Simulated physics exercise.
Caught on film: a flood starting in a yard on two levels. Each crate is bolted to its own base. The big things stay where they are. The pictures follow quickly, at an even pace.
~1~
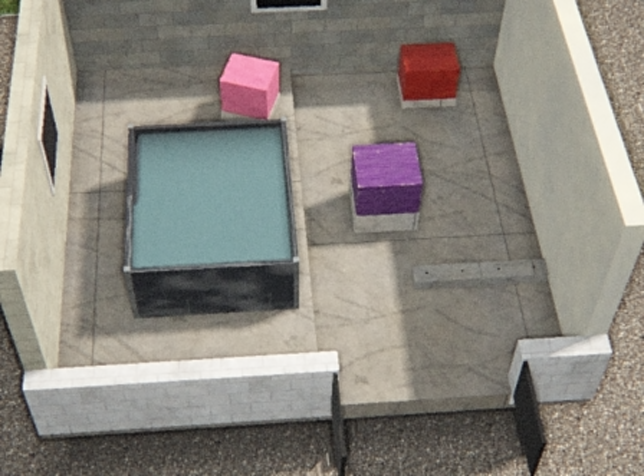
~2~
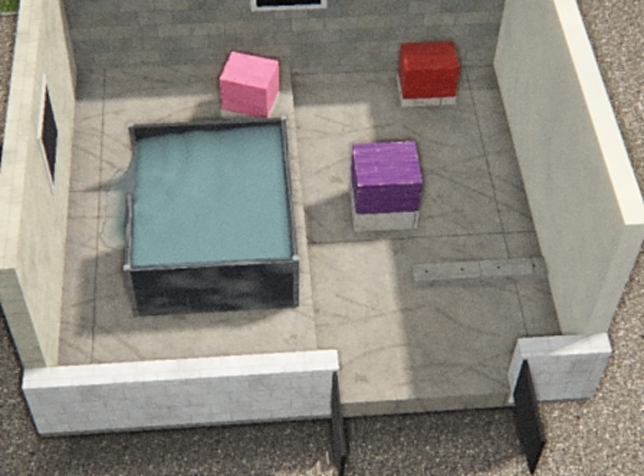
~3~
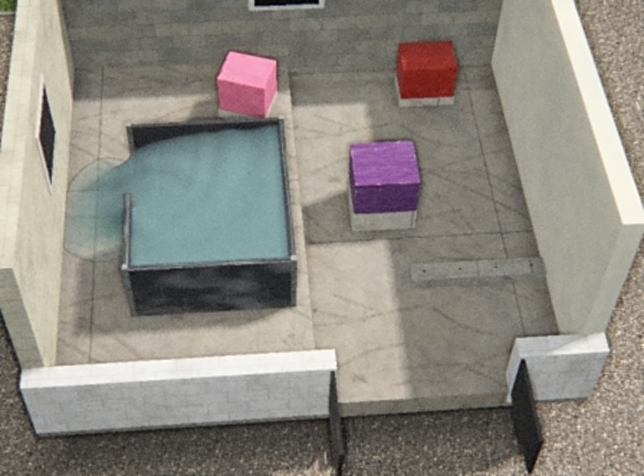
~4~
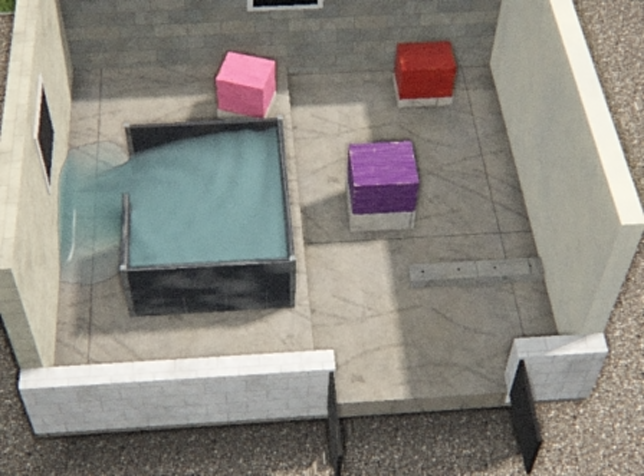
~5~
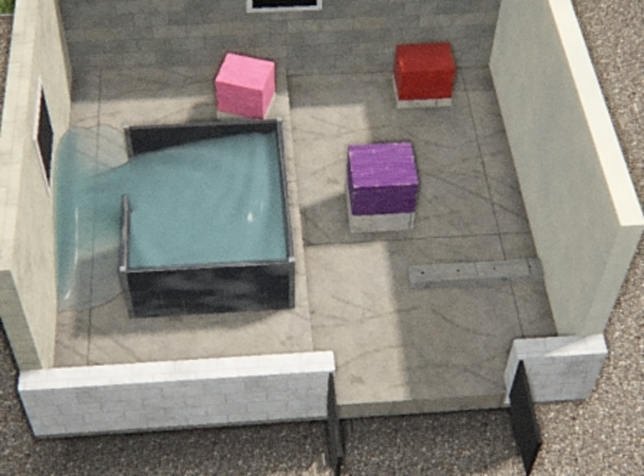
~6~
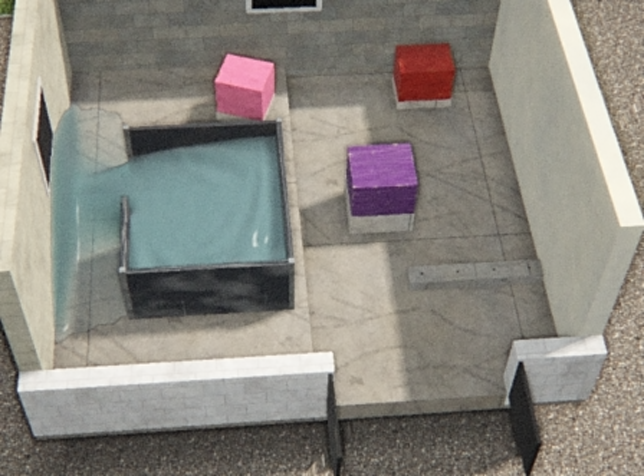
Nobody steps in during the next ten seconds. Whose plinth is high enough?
In the end: The red crate is soaked; the pink crate is soaked; the purple crate keeps dry.
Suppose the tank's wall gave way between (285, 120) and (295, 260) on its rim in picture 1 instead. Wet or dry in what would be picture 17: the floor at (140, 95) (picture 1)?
There: Dry.
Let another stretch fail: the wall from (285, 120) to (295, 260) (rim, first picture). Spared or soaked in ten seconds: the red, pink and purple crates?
One by one: Red crate gets wet, pink crate is spared, purple crate is wetted.
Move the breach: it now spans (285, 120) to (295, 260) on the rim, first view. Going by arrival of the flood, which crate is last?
I say the crate marked pink.
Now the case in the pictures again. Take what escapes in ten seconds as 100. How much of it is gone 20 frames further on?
Roughly 0 per cent.
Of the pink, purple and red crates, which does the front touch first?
I say the crate marked pink.
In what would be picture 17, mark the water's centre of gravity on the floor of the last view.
Near (164, 217).
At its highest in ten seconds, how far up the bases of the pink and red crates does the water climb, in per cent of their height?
Near 190 and 210 in a hundred.
A moment on, water covers 25 % of the floor; the red crate not reached, the pink crate not reached, the purple crate not reached.
Next, water covers 40 % of the floor; the red crate not reached, the pink crate water round its plinth, the purple crate not reached.
Then, water covers 75 % of the floor; the red crate water round its plinth, the pink crate water round its plinth, the purple crate water round its plinth.
Later, water covers 95 % of the floor; the red crate water round its plinth, the pink crate water round its plinth, the purple crate water round its plinth.
In the end, water covers 95 % of the floor; the red crate was topped, the pink crate was topped, the purple crate stayed above the water.
